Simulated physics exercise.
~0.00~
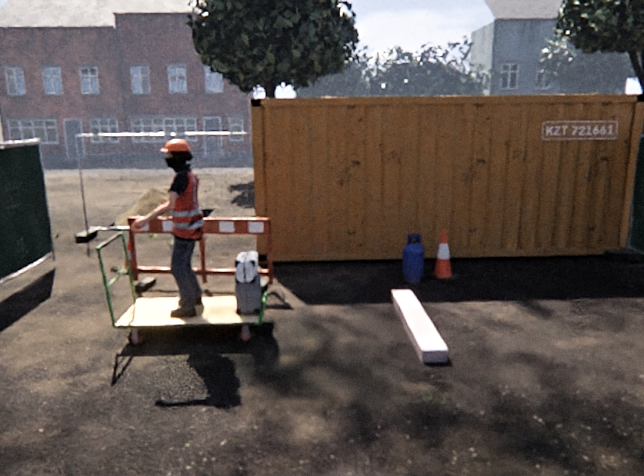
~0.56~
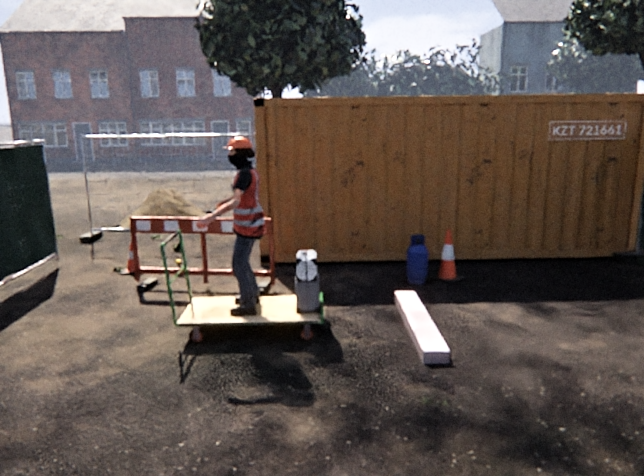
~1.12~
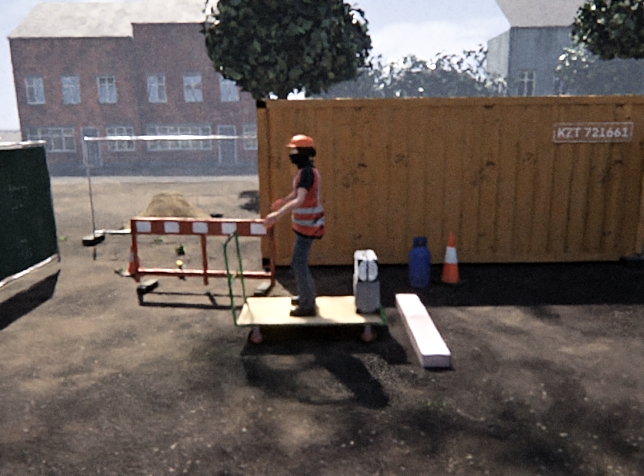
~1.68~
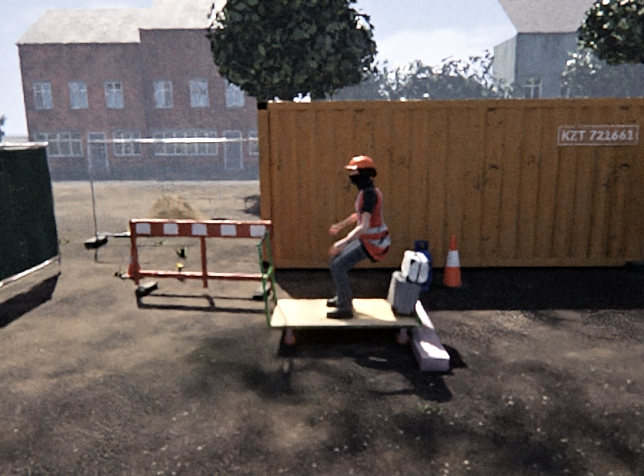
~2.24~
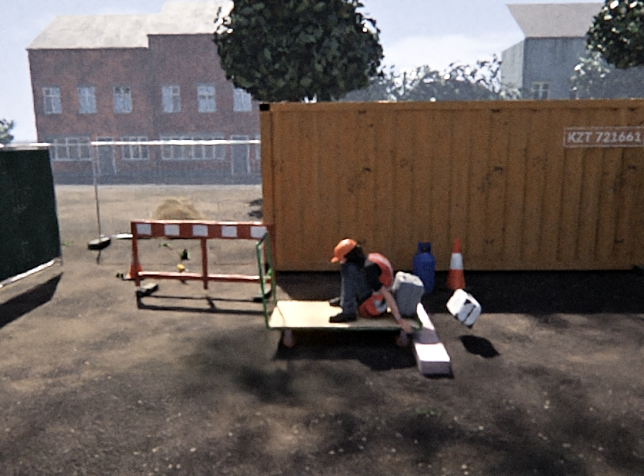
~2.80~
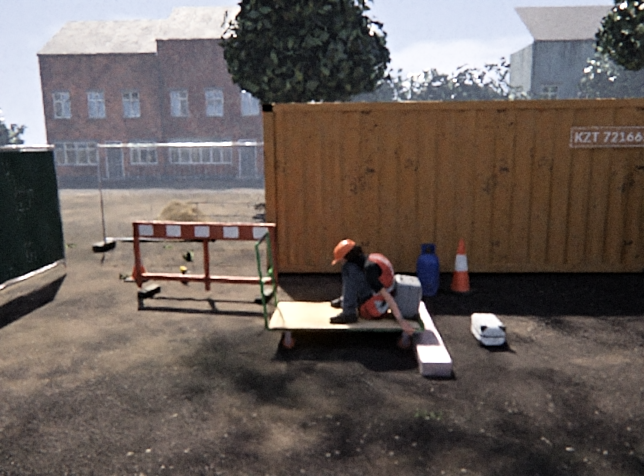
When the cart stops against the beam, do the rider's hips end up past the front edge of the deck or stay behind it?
The rider's hips stay behind the front edge. The rider ends up folded low, still over the deck.
